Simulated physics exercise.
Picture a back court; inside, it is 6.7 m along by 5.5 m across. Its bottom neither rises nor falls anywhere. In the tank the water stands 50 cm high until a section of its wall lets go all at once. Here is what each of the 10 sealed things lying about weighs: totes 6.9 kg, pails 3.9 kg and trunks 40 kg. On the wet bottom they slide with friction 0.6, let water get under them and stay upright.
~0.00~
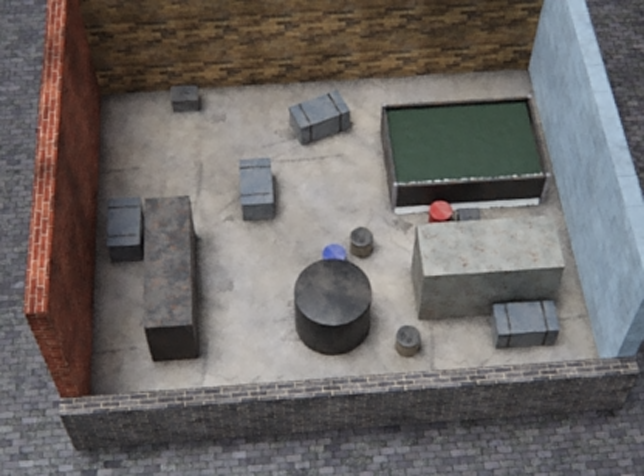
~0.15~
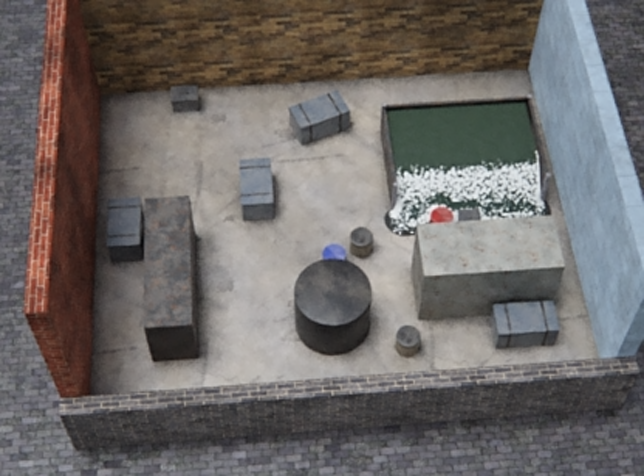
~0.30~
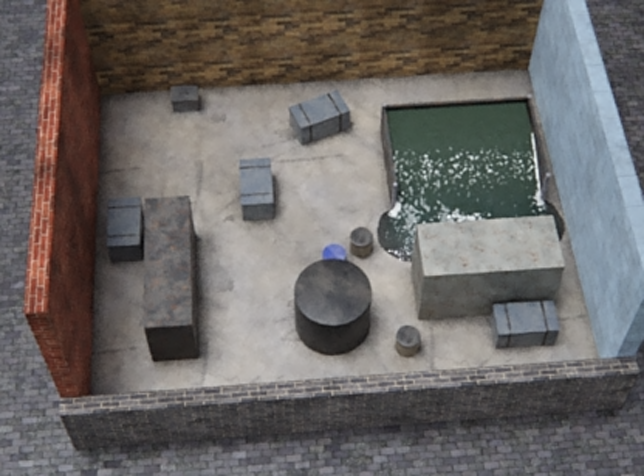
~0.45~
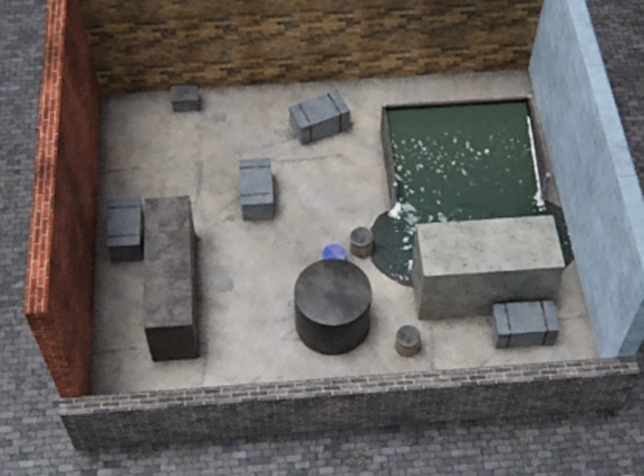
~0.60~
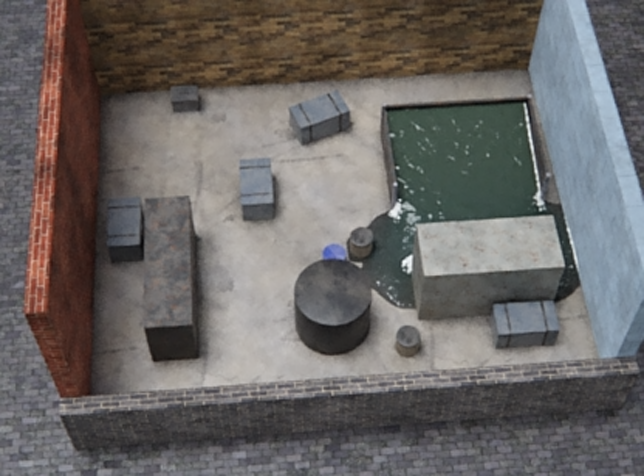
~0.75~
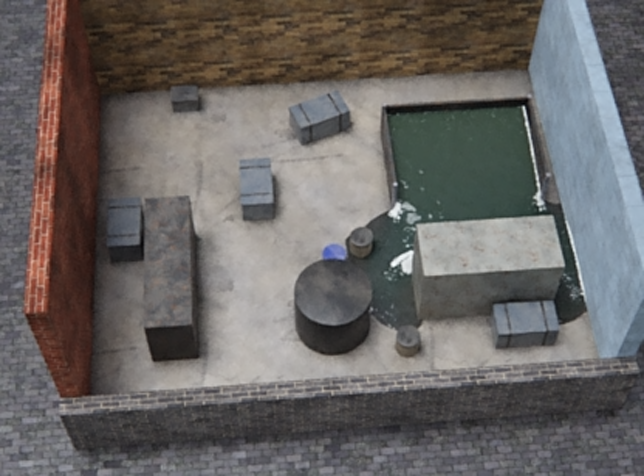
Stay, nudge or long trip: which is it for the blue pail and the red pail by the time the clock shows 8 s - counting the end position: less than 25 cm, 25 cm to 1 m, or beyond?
By the end, the blue pail winds up a long way off, while the red pail winds up a long way off.
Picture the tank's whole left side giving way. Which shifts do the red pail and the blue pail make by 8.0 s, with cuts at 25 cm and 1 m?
Log: Red pail negligible displacement; blue pail small displacement.
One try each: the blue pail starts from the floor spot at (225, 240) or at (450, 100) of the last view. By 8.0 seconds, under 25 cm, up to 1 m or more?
I'd expect that it gets borne away first and remains where it was second.
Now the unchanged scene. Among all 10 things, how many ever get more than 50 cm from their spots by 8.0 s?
Answer: 5.
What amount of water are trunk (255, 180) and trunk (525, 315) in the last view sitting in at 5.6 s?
Depths: Near 4 cm, then near 7 cm.
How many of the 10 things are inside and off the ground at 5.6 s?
The number is 2.
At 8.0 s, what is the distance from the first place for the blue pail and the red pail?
About 250 and 400 centimetres.
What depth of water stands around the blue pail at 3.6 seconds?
Somewhere close to 2 cm.
After 1.6 s the blue pail is near (314, 250), 0.3 m from its start, aground; the red pail is near (397, 225), 0.7 m from its start, afloat; 2 afloat.
After 3.6 s the blue pail is near (218, 171), 2.2 m from its start, aground; the red pail is near (205, 222), 3.3 m from its start, afloat; 3 afloat.
After 5.6 s the blue pail is near (217, 152), 2.4 m from its start, aground; the red pail is near (183, 167), 3.7 m from its start, aground; 2 afloat.
After 8.0 s the blue pail is near (218, 144), 2.5 m from its start, aground; the red pail is near (174, 155), 3.9 m from its start, aground; 3 afloat.
